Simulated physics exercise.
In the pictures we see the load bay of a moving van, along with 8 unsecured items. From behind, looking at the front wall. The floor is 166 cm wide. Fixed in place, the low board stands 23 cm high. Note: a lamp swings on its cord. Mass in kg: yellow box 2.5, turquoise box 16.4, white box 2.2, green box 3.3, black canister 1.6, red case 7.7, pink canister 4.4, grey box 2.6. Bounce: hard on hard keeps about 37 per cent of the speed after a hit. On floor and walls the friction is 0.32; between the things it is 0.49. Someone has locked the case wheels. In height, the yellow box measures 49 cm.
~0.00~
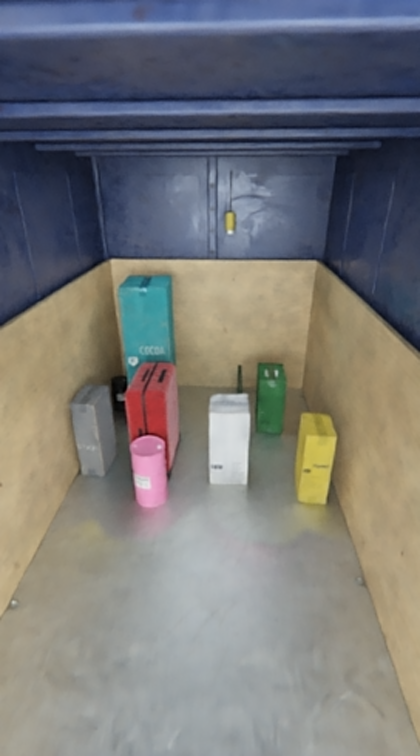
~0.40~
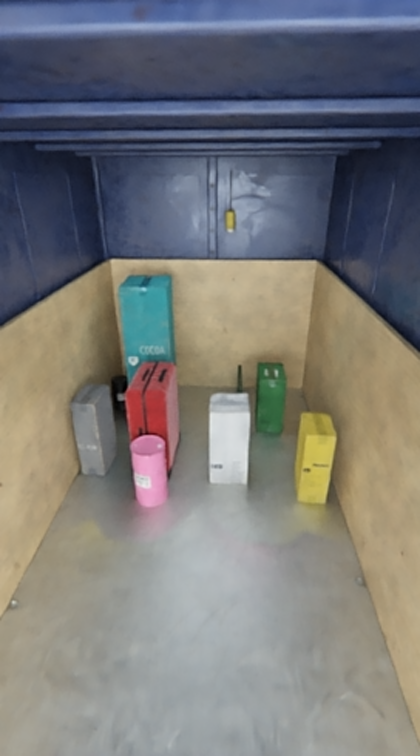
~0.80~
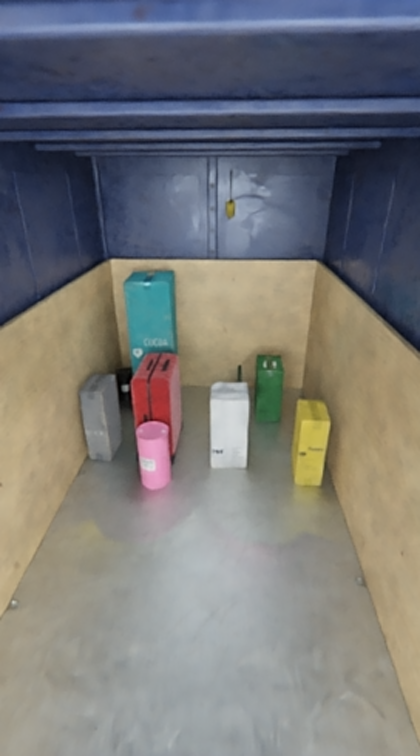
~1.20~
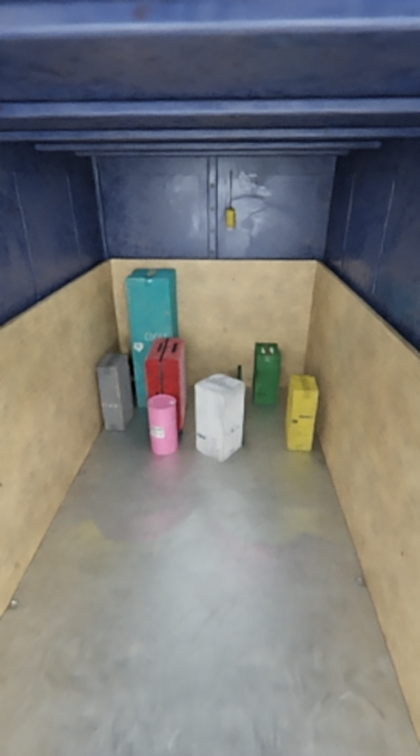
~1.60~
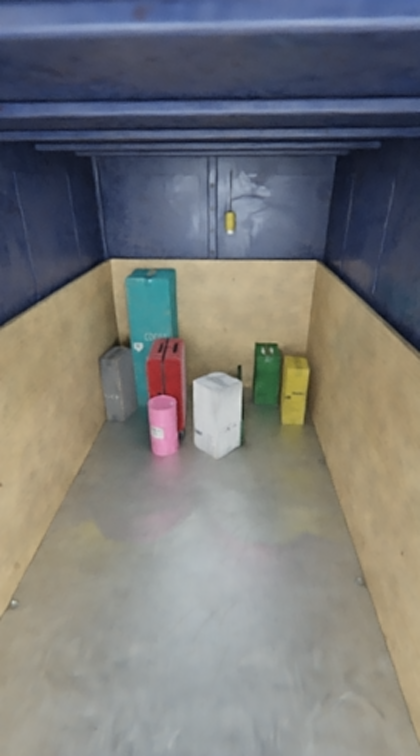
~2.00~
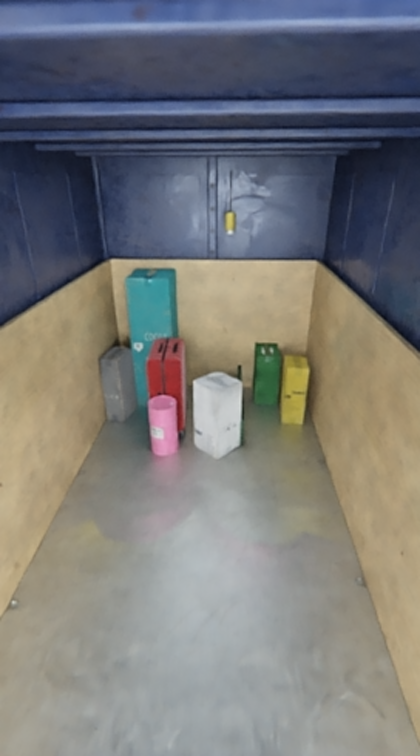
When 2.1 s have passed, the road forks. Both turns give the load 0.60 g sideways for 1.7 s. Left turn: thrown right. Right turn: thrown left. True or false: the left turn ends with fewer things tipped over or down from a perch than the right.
False.
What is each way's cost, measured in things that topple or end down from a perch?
Turning left 2, turning right 0.
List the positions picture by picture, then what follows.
The first frame shows steady run; yellow box (314, 458); turquoise box (151, 352).
The second frame shows load feels 0.45 g forwards; black canister (121, 393); red case (155, 418).
The third frame shows load feels 0.45 g forwards; grey box (103, 417) moved 16 cm; pink canister (155, 455) moved 15 cm.
The fourth frame shows load feels 0.36 g forwards; yellow box (300, 413) moved 51 cm; white box (220, 417) moved 26 cm.
The fifth frame shows steady run; yellow box (294, 391) moved 84 cm.
The sixth frame shows steady run; yellow box (294, 390) moved 85 cm; turquoise box (156, 339) moved 27 cm.
Turning left. At 2.70 s, load feels 0.60 g right; turquoise box 11° off upright near (184, 337); yellow box moved 85 cm near (304, 390); grey box 46° off upright.
After 3.10 s, load feels 0.60 g right; turquoise box 66° off upright near (239, 348); yellow box moved 85 cm near (304, 390); grey box on its side.
In the end (4.4 s), toppled in the load bay, turquoise box and grey box; not toppled but over 15 cm from the start, yellow box, white box, green box, black canister, red case and pink canister. At the end, from the last picture's camera, yellow box near (304, 390), turquoise box near (238, 357).
Turning right instead, nothing is lost, 0 of 8 in all.
